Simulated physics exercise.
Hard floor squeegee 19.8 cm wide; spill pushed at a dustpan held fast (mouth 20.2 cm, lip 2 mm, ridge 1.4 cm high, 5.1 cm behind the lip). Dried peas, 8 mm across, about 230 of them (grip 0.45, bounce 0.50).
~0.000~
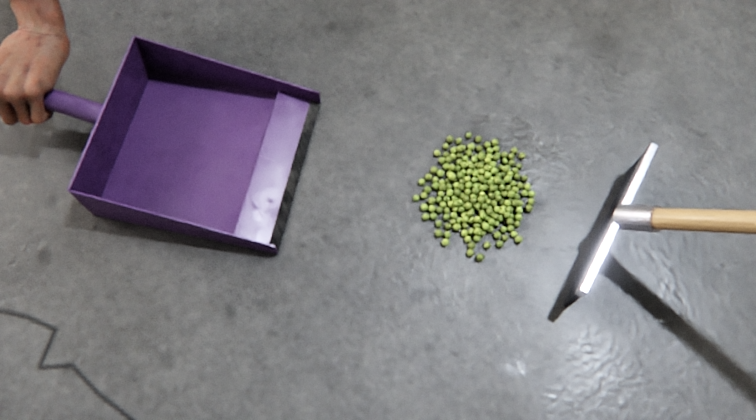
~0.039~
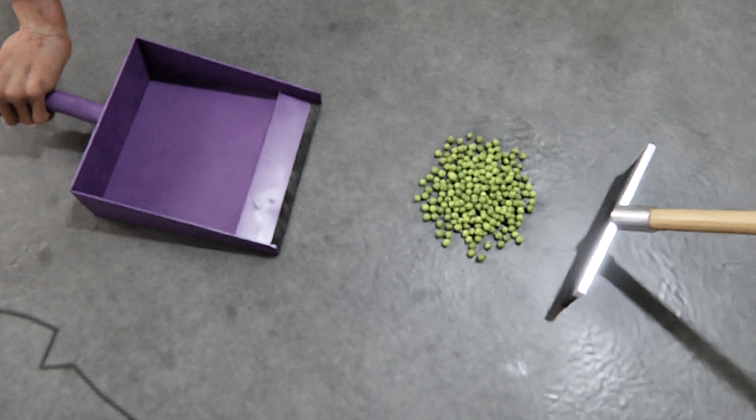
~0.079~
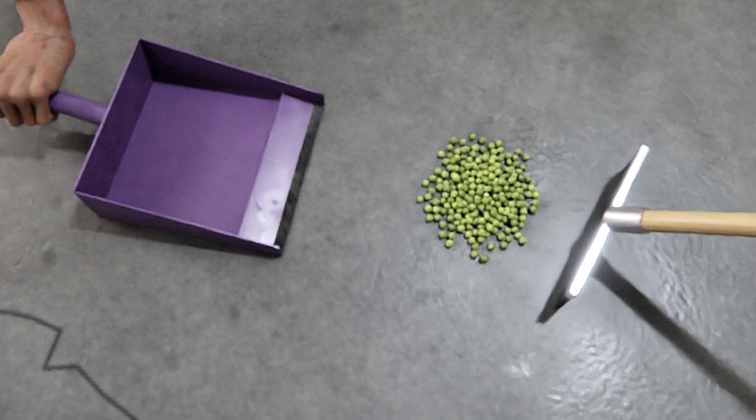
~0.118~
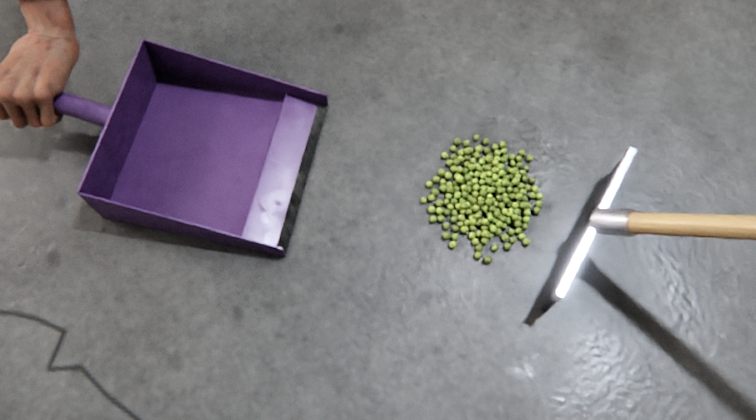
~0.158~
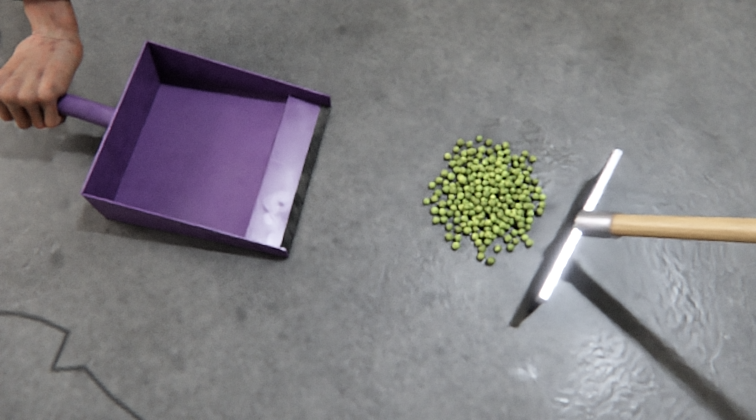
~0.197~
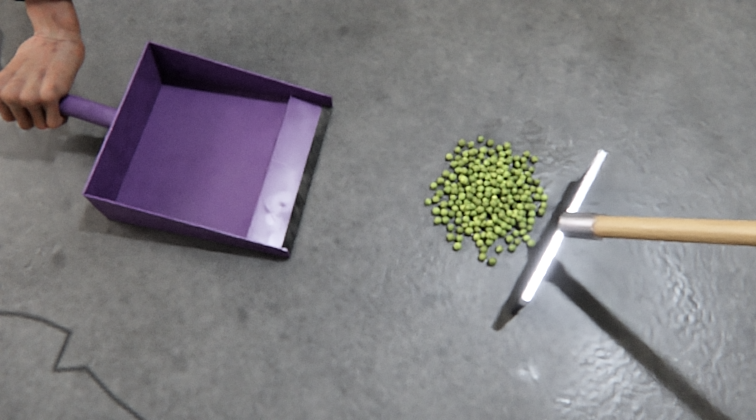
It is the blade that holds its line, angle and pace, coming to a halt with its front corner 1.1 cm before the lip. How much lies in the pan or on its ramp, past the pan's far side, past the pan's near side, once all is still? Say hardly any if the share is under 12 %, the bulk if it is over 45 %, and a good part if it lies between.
My prediction: In the pan or on its ramp: It will be a small share. Past the pan's far side: It will be a small share. Past the pan's near side: It will be a small share.
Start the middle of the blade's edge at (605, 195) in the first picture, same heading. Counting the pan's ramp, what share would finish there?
The pan and its ramp would take some 0 per cent.
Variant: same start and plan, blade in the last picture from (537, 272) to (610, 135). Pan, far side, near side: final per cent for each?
Final per cent - pan 15, far 40, near 0.
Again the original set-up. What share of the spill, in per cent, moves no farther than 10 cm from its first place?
Around 45 in a hundred.
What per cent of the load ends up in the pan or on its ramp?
0 percent.
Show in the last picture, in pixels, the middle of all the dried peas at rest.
I'd put it at about (388, 158).
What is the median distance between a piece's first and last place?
That distance is close to 12 cm.
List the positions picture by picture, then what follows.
In the first picture, blade from (582, 291) to (649, 152), moved 0.0 cm, 0 of the pieces shifted so far; middle of the pieces at (481, 192); pan at (196, 153).
In the second picture, blade from (579, 292) to (647, 152), moved 0.4 cm, 0 of the pieces shifted so far; middle of the pieces at (482, 193).
In the third picture, blade from (571, 294) to (640, 153), moved 1.6 cm, 0 of the pieces shifted so far; middle of the pieces at (485, 194).
In the fourth picture, blade from (557, 296) to (628, 155), moved 3.4 cm, 0 of the pieces shifted so far; middle of the pieces at (489, 195).
In the fifth picture, blade from (542, 298) to (614, 157), moved 5.4 cm, 0 of the pieces shifted so far; middle of the pieces at (492, 196).
In the sixth picture, blade from (524, 300) to (599, 158), moved 7.3 cm, 0 of the pieces shifted so far; middle of the pieces at (493, 196); pan at (208, 158). Its pace works out near 0.50 m/s, heading 16 degrees towards the viewer's side.
After 0.45 s, middle of the blade 17 cm from the lip; 0 % over the lip, far side 5 %, near side 0 %.
Then, at 0.62 s, middle of the blade 9 cm from the lip; 0 % over the lip, far side 5 %, near side 0 %.
After 0.91 s, middle of the blade 4 cm from the lip; 0 % over the lip, far side 5 %, near side 5 %.
In the end, at 1.3 s, pan 0 %, far side 5 %, near side 5 %, in front of the lip or behind the blade 90 %.
